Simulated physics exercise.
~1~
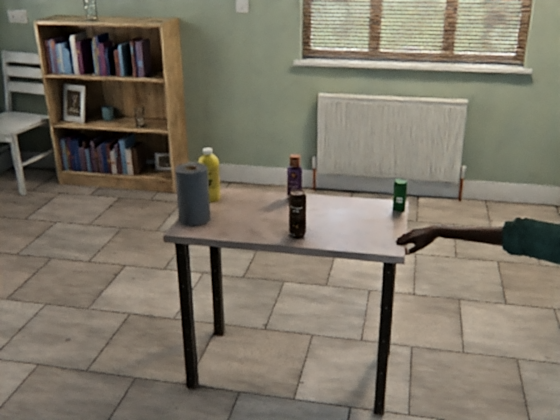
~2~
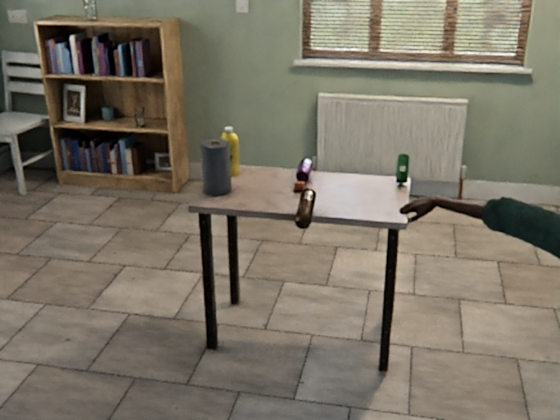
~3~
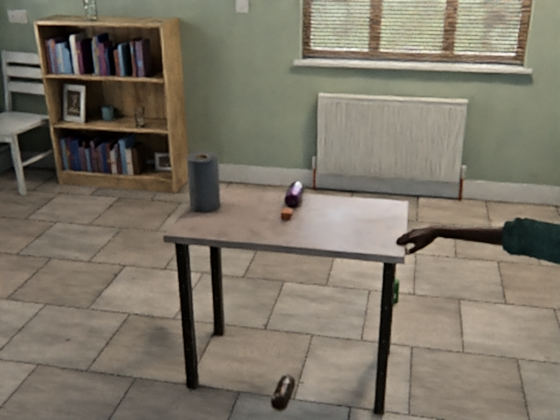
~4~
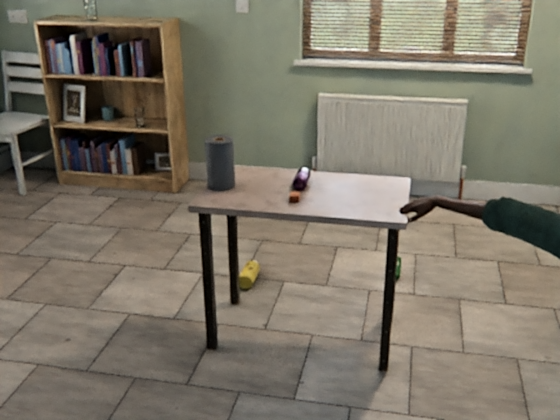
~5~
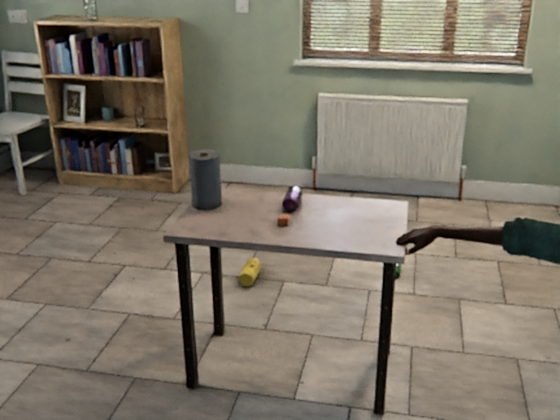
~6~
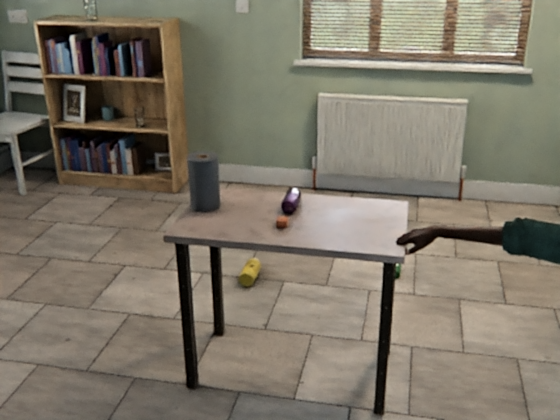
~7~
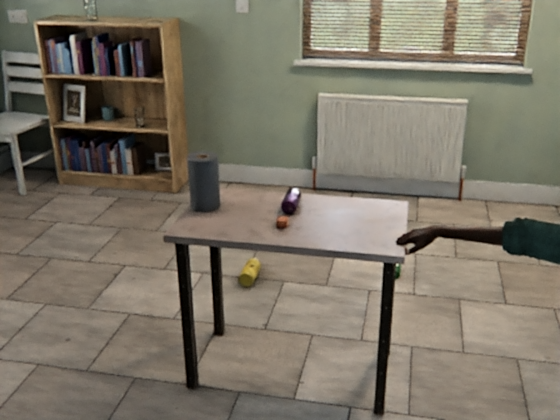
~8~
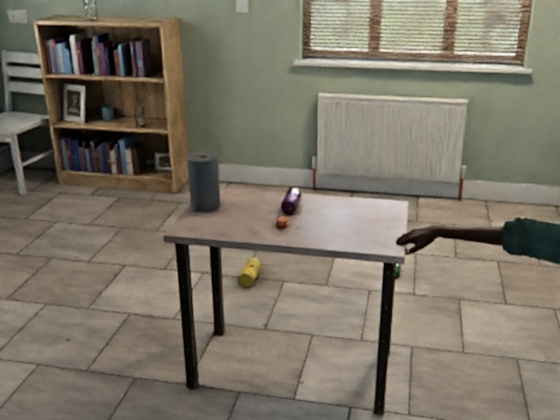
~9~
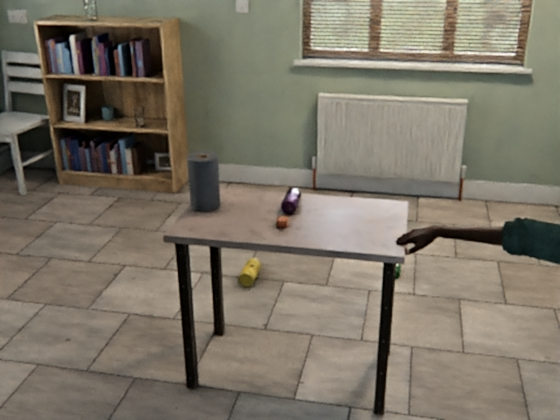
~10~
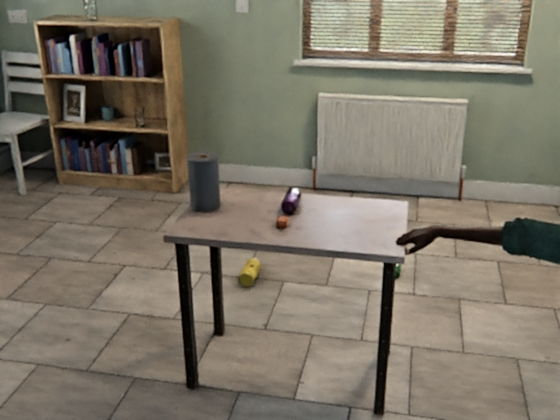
Hand jerking a table back and forth, toppling cans and bottles, three falling off while the grey roll stays standing.
